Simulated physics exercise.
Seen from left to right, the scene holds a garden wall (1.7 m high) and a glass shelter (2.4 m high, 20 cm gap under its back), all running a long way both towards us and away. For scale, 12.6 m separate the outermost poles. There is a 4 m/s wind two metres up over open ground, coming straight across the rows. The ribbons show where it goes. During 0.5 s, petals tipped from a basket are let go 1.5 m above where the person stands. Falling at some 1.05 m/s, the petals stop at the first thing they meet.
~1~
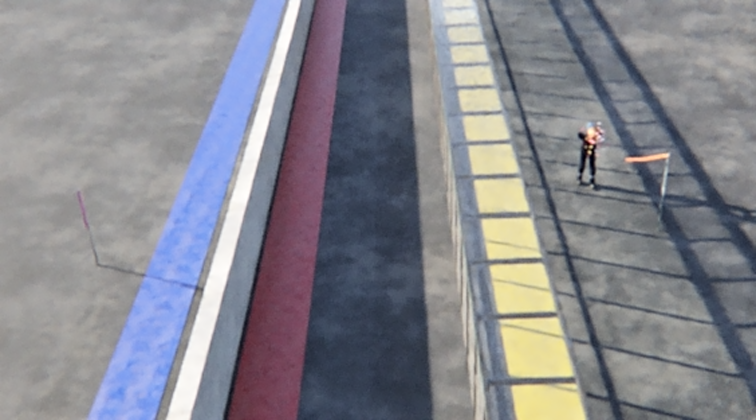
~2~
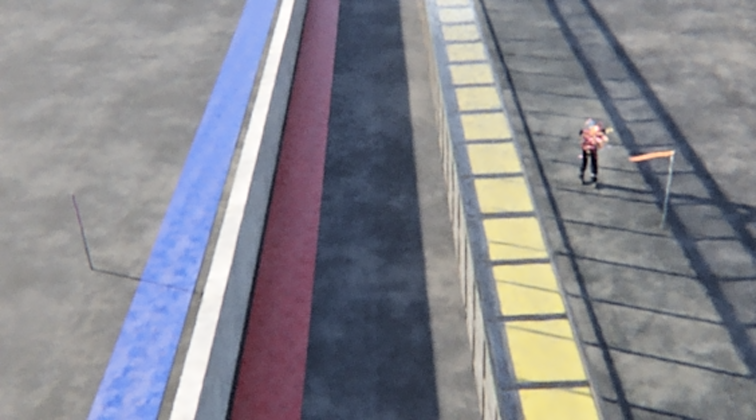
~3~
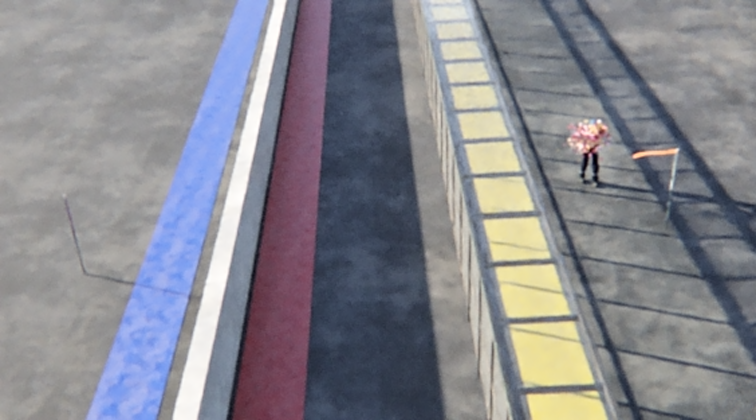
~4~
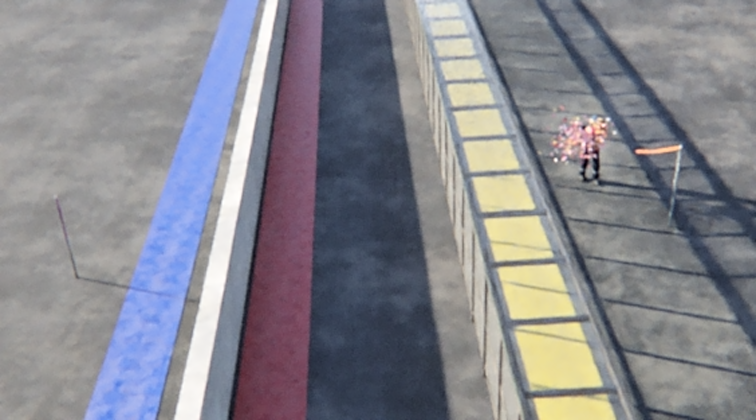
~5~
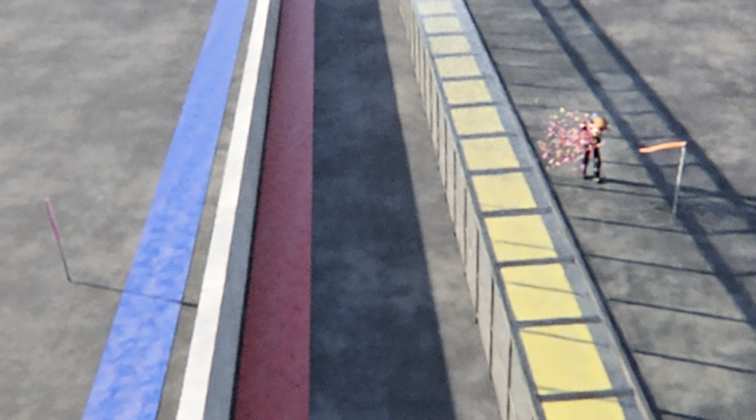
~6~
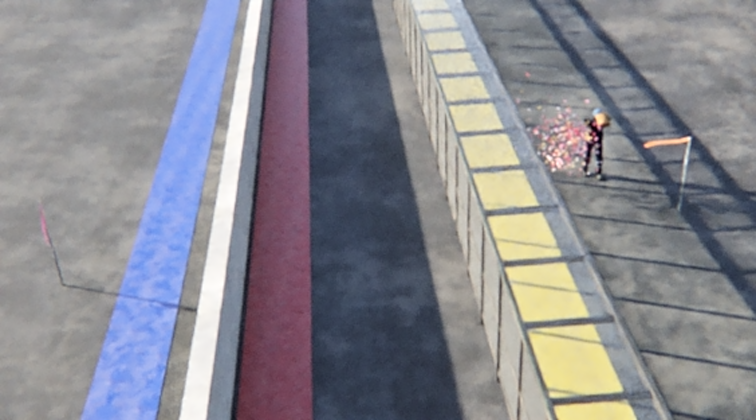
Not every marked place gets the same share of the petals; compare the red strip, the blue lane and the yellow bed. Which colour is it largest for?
I would say yellow.
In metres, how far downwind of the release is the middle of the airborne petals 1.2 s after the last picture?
Estimate: Some 2.0 m.
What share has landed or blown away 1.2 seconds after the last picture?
My guess would be close to 45 percent.
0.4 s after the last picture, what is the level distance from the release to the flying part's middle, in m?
1.5 metres.
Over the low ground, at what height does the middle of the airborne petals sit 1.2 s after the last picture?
Middle height: Approx. 0.8 m.
Then, 0.4 s after the last picture, 4 % is no longer flying here, and 0 % lies on the blue lane, 0 % on the yellow bed and 0 % on the red strip; the middle of what still flies is 1.0 m above the low ground, near (544, 154).
Then, 1.2 s after the last picture, 43 % is no longer flying here, and 0 % lies on the blue lane, 14 % on the yellow bed and 0 % on the red strip; the middle of what still flies is 0.8 m above the low ground, near (511, 163).
Then, 2.7 s after the last picture, 84 % is no longer flying here, and 0 % lies on the blue lane, 37 % on the yellow bed and 0 % on the red strip; the middle of what still flies is 1.1 m above the low ground, near (455, 159).
Then, 7.2 s after the last picture, 98 % is no longer flying here, and 0 % lies on the blue lane, 42 % on the yellow bed and 1 % on the red strip.
Then, 44.2 s after the last picture, 100 % is no longer flying here, and 0 % lies on the blue lane, 42 % on the yellow bed and 1 % on the red strip.
